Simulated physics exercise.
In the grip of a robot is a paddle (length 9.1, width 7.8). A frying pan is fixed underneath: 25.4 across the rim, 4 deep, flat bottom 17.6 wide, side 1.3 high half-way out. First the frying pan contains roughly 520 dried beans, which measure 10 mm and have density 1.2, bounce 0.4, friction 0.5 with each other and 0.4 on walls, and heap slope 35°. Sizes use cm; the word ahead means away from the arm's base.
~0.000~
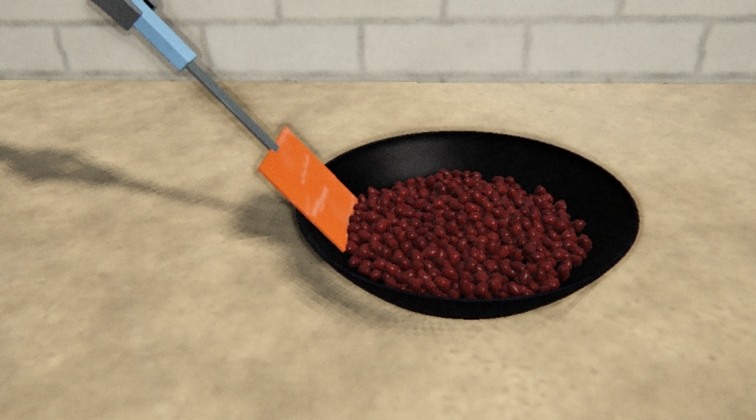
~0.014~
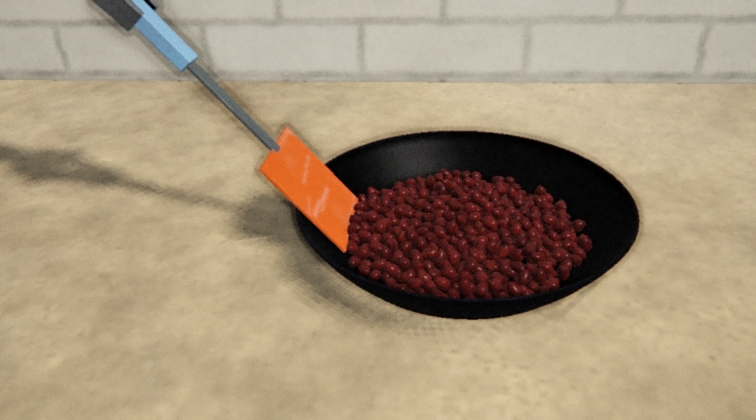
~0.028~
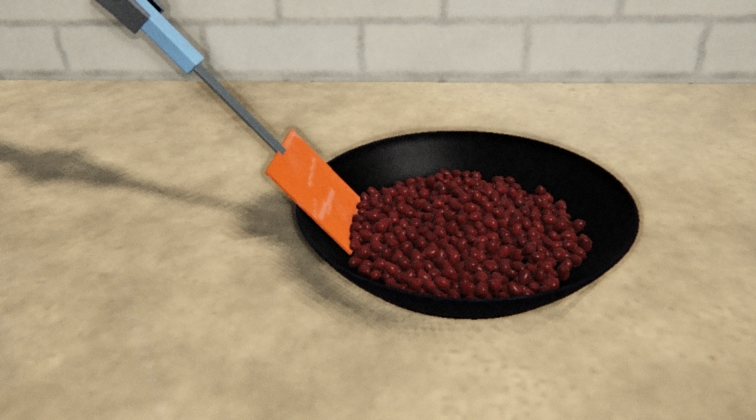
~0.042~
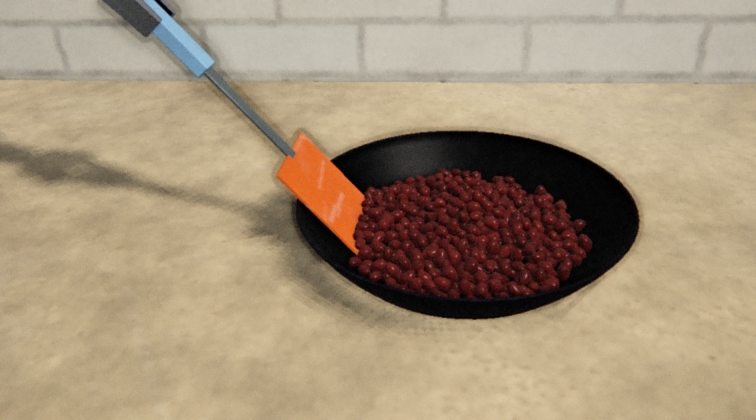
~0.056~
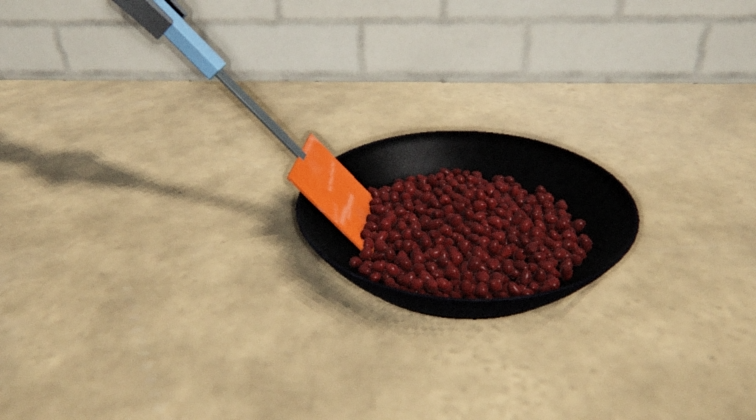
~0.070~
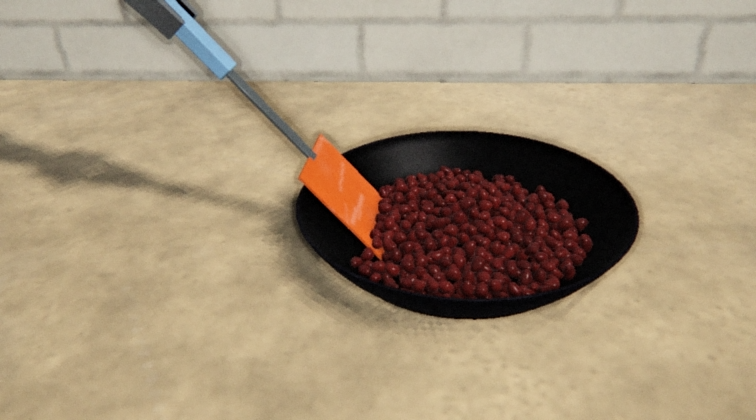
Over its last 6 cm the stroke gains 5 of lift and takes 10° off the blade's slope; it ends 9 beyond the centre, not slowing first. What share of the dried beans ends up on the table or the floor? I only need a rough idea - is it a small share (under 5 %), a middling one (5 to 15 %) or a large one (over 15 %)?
A middling one, 5 to 15 %.
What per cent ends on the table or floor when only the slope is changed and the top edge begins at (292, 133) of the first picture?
10 percent or thereabouts.
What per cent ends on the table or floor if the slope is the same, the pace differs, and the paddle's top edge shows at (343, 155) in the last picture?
That share would be about 20 percent.
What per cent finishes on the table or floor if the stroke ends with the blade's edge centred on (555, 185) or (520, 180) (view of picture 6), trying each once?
I'd say roughly 5 per cent, then roughly 0 per cent.
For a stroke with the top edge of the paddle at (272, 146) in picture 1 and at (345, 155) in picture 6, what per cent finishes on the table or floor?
Roughly 25 percent ends up there.
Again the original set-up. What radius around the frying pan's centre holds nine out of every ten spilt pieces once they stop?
Around 30 centimetres.
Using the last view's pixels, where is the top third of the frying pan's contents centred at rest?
Around (578, 215).
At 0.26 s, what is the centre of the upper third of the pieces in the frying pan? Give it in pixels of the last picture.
(562, 208).
After 0.16 s, sloping 50°, highest piece 4 above the table; 525 in the frying pan.
After 0.26 s, sloping 47°, highest piece 5 above the table; 524 in the frying pan, 1 on the blade or in flight.
After 0.50 s, sloping 40°, highest piece 5 above the table; 472 in the frying pan, 53 on the table or floor.
After 1.55 s, sloping 40°, highest piece 5 above the table; 472 in the frying pan, 53 on the table or floor.
In the end, 472 in the frying pan, 53 on the table or floor. That is 10 % on the table or floor.
